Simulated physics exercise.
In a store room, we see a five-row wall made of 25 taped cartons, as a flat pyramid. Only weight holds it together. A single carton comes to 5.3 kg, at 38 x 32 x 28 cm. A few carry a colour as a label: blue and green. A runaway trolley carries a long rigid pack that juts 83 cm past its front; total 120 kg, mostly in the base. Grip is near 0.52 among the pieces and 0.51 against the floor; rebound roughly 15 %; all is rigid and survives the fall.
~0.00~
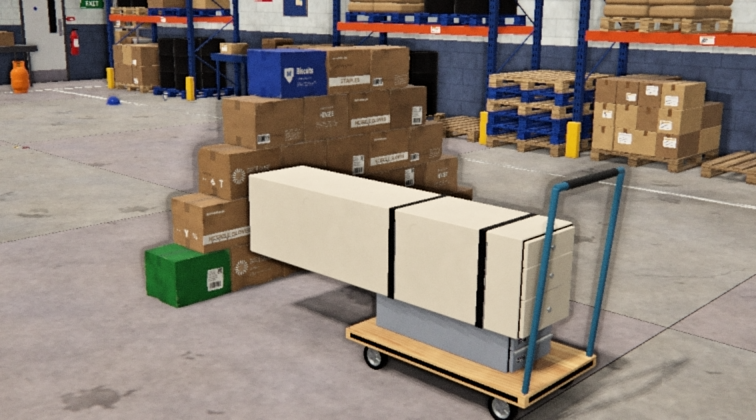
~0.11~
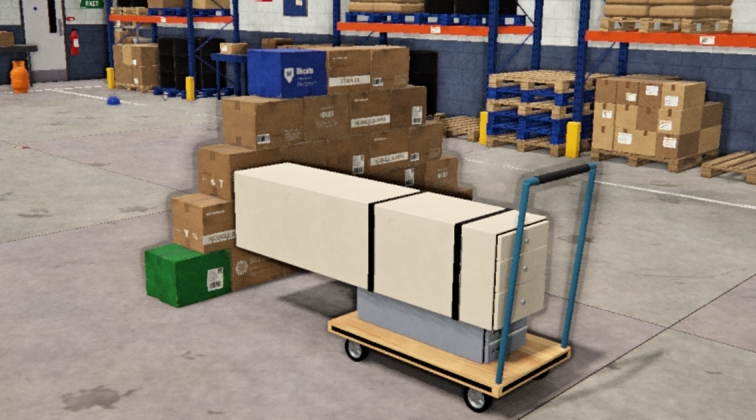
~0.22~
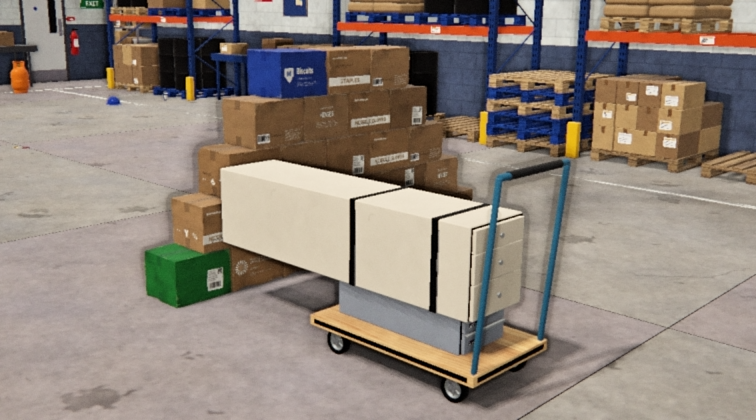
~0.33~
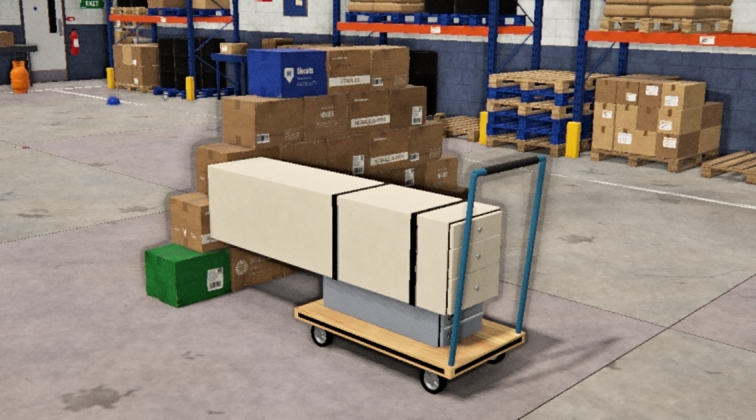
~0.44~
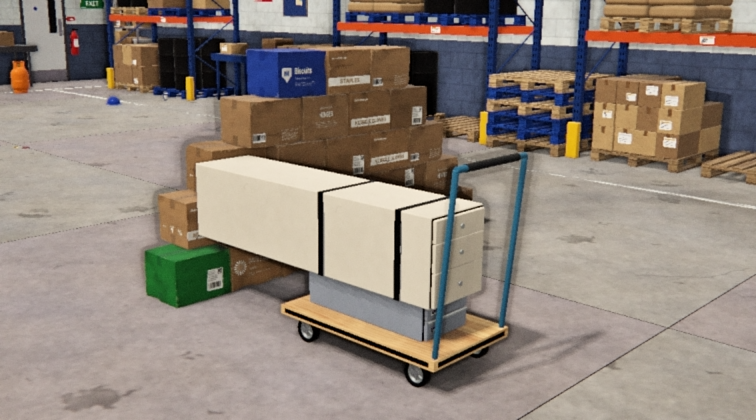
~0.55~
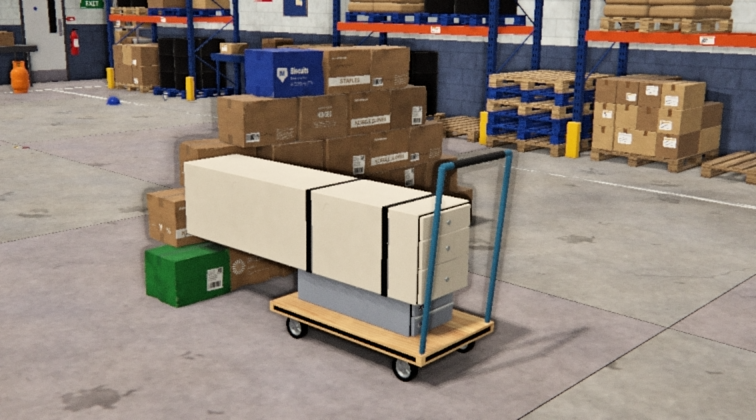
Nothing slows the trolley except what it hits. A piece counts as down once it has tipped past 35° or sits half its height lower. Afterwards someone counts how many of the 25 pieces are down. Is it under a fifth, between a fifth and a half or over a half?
The part is between a fifth and a half.
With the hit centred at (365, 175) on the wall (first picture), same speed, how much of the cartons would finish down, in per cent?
Then about 0 per cent.
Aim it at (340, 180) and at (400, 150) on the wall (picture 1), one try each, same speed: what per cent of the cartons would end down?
About 0 then 50 per cent.
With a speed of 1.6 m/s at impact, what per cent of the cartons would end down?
In that case about 30 per cent.
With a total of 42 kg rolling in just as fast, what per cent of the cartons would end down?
In that case about 0 per cent.
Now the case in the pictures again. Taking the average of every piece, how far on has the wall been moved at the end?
About 25 cm.
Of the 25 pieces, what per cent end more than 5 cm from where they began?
30 per cent.
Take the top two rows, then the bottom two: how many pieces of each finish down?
Top 4, bottom 2.
By 1.06 s, load 43 cm past the wall's line, still rolling; 1 of the 25 cartons down; blue carton tilted 6°.
By 1.84 s, load 58 cm past the wall's line, still rolling; 8 of the 25 cartons down; blue carton tilted 43°, 21 cm lower.
By 2.32 s, load 55 cm past the wall's line, stopped; 8 of the 25 cartons down; blue carton on its side.
When it is over (4.1 s), load 55 cm past the wall's line, stopped; 8 of the 25 cartons down; blue carton on its side; green carton unmoved. That is 32 per cent. In pixels of the last frame, middles, blue carton near (280, 181), green carton near (188, 272).
